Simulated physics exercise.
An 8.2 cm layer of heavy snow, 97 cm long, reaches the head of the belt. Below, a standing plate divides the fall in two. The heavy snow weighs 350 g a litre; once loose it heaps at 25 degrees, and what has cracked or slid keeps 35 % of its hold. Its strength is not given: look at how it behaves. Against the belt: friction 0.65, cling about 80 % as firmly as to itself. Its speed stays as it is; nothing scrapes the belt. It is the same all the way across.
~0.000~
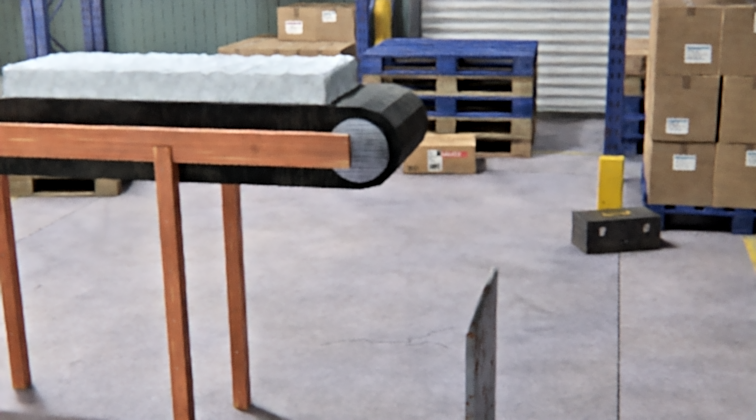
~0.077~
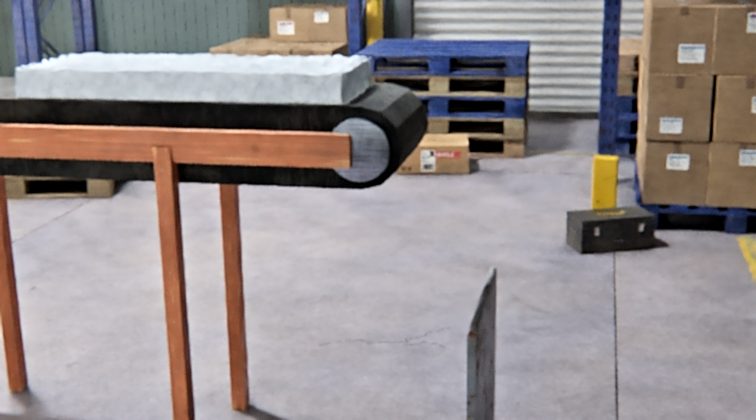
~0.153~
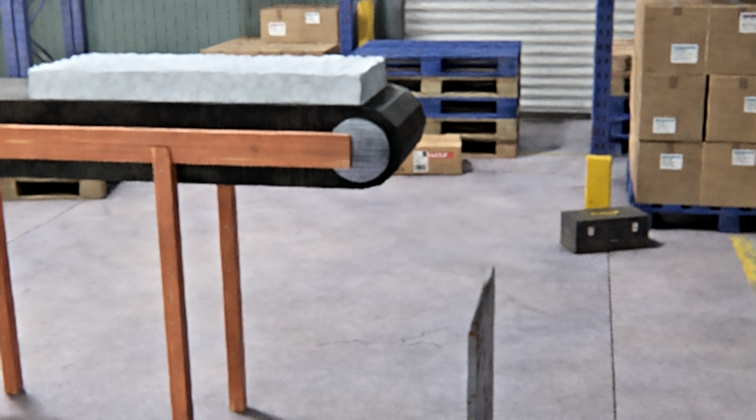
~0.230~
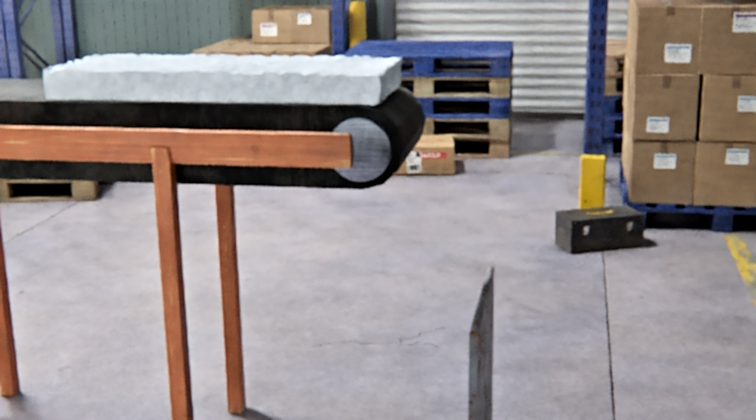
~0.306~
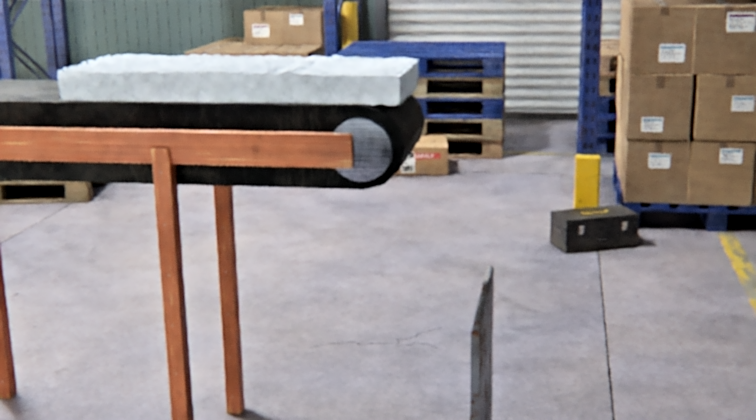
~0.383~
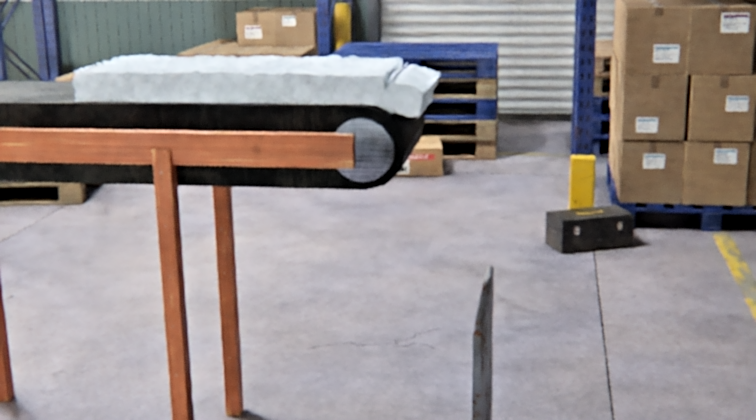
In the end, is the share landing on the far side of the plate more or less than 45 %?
The share landing on the far side of the plate is more than 45 %.
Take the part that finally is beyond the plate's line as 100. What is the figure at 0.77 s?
About 10 %.
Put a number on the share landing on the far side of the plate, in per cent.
Near 55 %.
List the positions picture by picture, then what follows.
The first picture shows foremost bit of the heavy snow at (323, 81).
The second picture shows foremost bit of the heavy snow at (342, 89).
The third picture shows foremost bit of the heavy snow at (360, 89).
The fourth picture shows foremost bit of the heavy snow at (379, 89), 5 % of it past the top of the roller, in one piece.
The fifth picture shows foremost bit of the heavy snow at (399, 81), 10 % of it past the top of the roller, in one piece.
The sixth picture shows foremost bit of the heavy snow at (423, 98), 15 % of it past the top of the roller, cracking.
After 0.77 s, 3 % is beyond the plate's line.
After 1.23 s, 24 % is beyond the plate's line.
After 1.68 s, 43 % is beyond the plate's line.
After 2.14 s, 56 % is beyond the plate's line.
After 3.45 s, 56 % is beyond the plate's line.
